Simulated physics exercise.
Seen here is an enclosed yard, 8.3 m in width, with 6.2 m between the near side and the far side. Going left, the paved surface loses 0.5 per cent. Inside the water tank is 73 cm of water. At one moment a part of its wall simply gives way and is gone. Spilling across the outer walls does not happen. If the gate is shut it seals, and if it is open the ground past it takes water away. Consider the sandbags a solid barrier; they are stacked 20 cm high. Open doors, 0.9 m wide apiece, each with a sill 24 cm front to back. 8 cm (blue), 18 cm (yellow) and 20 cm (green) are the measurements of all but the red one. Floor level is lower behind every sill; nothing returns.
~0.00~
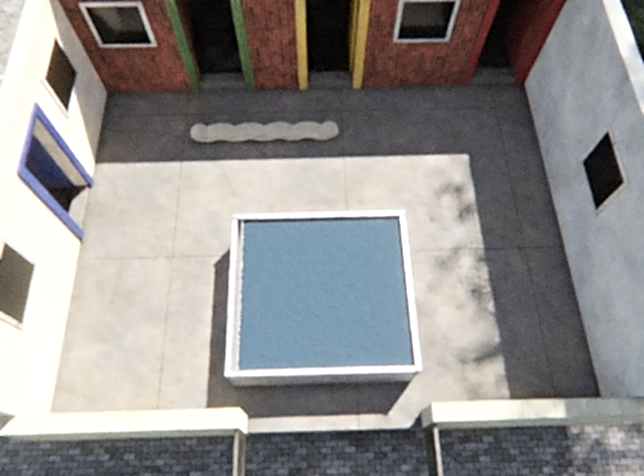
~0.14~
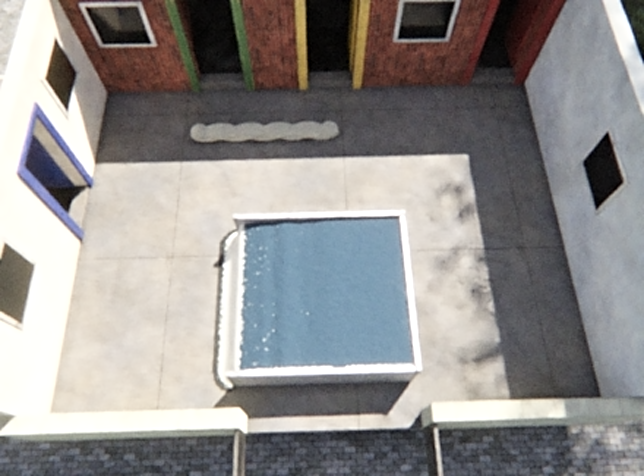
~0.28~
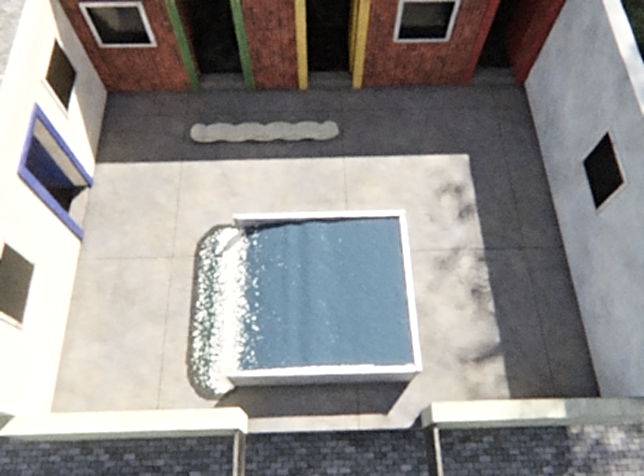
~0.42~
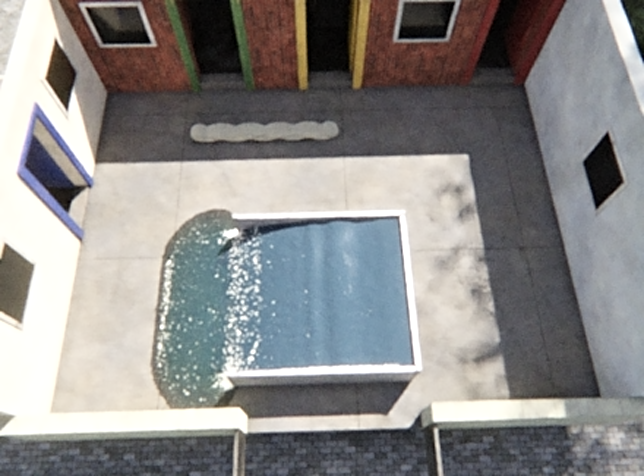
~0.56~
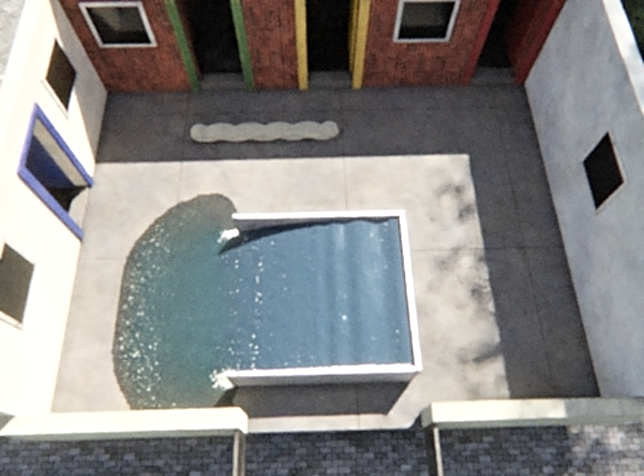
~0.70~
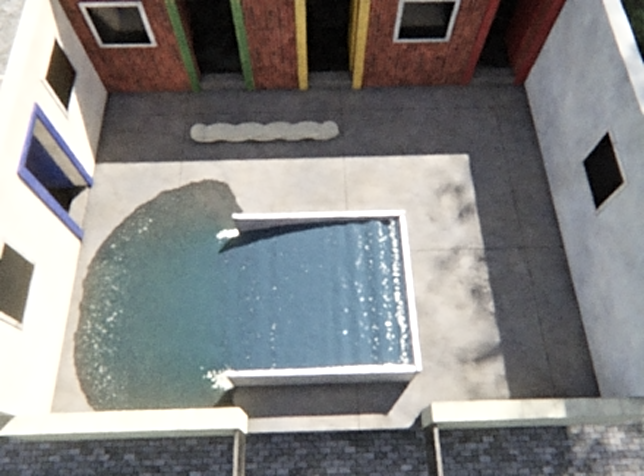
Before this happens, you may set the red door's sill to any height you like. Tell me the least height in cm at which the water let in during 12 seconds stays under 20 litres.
It should be about 11 cm.
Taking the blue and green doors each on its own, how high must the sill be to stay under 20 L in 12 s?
You'd want some 26 cm at blue and some 14.5 cm at green.
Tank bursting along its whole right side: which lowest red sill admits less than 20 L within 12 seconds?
Then it needs around 31 cm.
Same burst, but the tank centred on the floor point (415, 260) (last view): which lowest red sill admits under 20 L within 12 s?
In that case about 10.0 cm.
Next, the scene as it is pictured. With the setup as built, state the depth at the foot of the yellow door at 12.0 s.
Depth: Near 6.5 cm.
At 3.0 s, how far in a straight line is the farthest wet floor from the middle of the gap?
About 5.2 m.
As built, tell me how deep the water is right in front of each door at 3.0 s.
Depths in cm: Blue 23, yellow 0, green 1, red 0.
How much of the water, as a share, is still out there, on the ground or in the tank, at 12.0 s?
Roughly 86 %.
After 1.4 s water covers 25 % of the floor, deepest (51 cm) near (63, 408); it has not reached the red door.
After 3.0 s water covers 30 % of the floor, deepest (41 cm) near (49, 421); it has not reached the red door.
After 12.0 s water covers 95 % of the floor, deepest (16 cm) near (49, 421); 9 cm at the red door, 1 litre in over its 18 cm sill.
At the red door as built, the water arrived by 5.7 s and peaked near 14 cm at 9.4 s.
Run again over the same 12 s with other heights there, 34 litres in over 9.5 cm, 11 litres over 13 cm. The limit of 20 litres is kept from about 11 cm up.
